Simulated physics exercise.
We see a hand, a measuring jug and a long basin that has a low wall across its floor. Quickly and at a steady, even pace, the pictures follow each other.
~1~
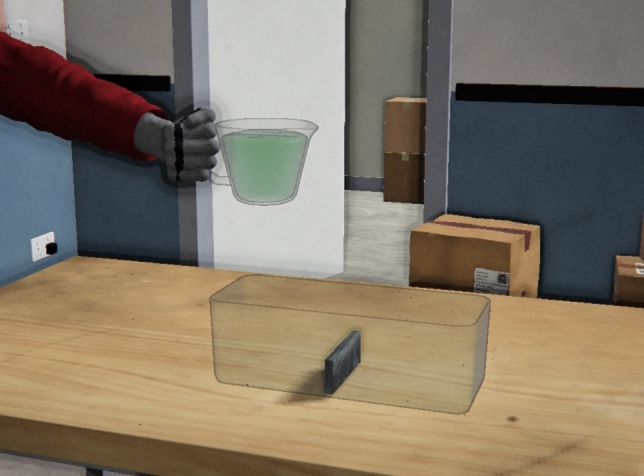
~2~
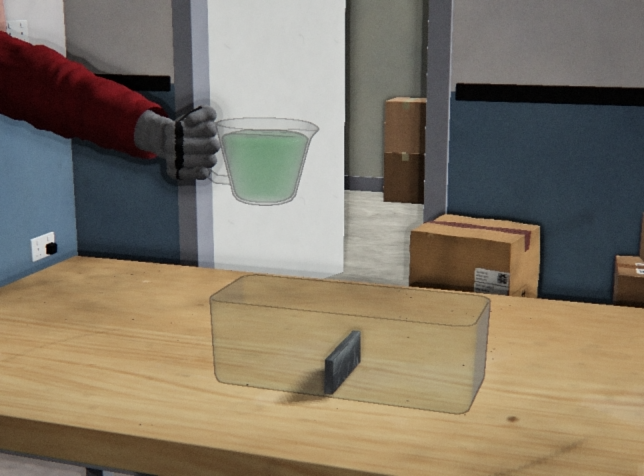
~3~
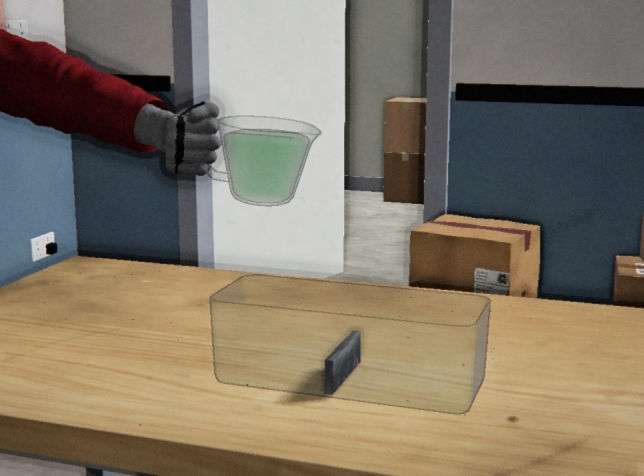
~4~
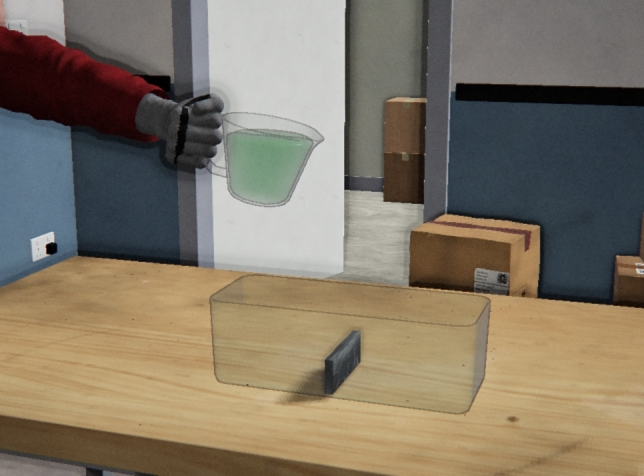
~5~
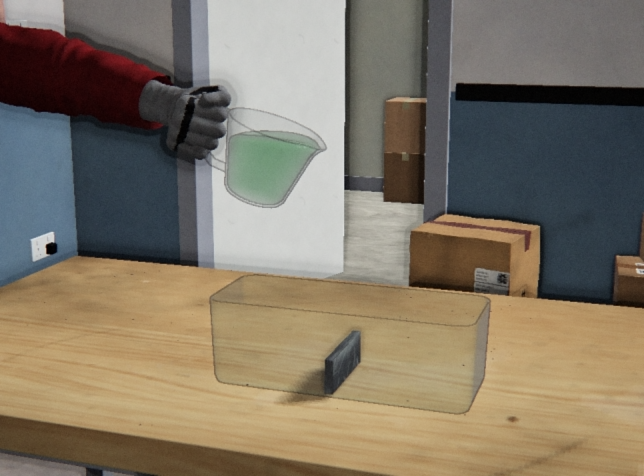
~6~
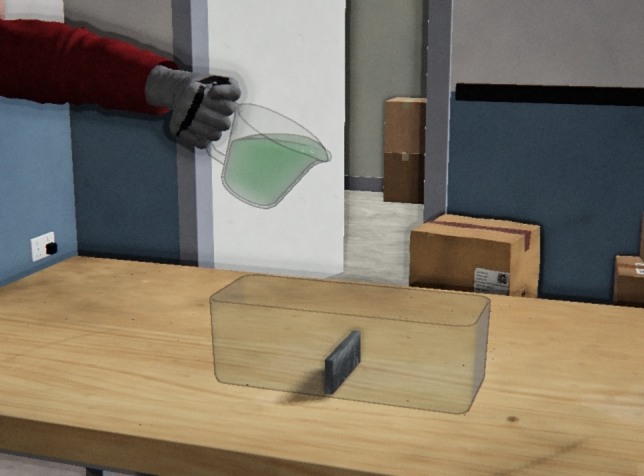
At the start, a gray-gloved hand in a red sleeve holds a clear measuring jug of green liquid level above a long, see-through basin with a low dark wall inside. The hand then gradually tilts the jug to the right, and the liquid shifts up to its lowered spout.
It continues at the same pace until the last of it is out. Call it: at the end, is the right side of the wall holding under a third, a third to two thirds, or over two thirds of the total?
The right side holds over two thirds of the total.
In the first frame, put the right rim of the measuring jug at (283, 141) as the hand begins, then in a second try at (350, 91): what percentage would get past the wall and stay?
20 and 90 per cent.
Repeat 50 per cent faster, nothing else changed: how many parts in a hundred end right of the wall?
It comes to near 90 per cent.
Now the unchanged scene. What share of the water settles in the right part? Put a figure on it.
I'd estimate around 90 per cent.
A moment on, the measuring jug is tipped on its side and 44 per cent is still to pour, 0 is left of the wall and 19 right of it.
Next, the measuring jug is tipped on its side and 7 per cent is still to pour, 3 is left of the wall and 74 right of it.
Then the measuring jug is tipped on its side and 0 per cent is still to pour, 5 is left of the wall and 91 right of it.
Later the measuring jug is tipped on its side and 0 per cent is still to pour, 7 is left of the wall and 92 right of it.
At rest 7 per cent lies left of the wall, 92 right of it and 2 outside.
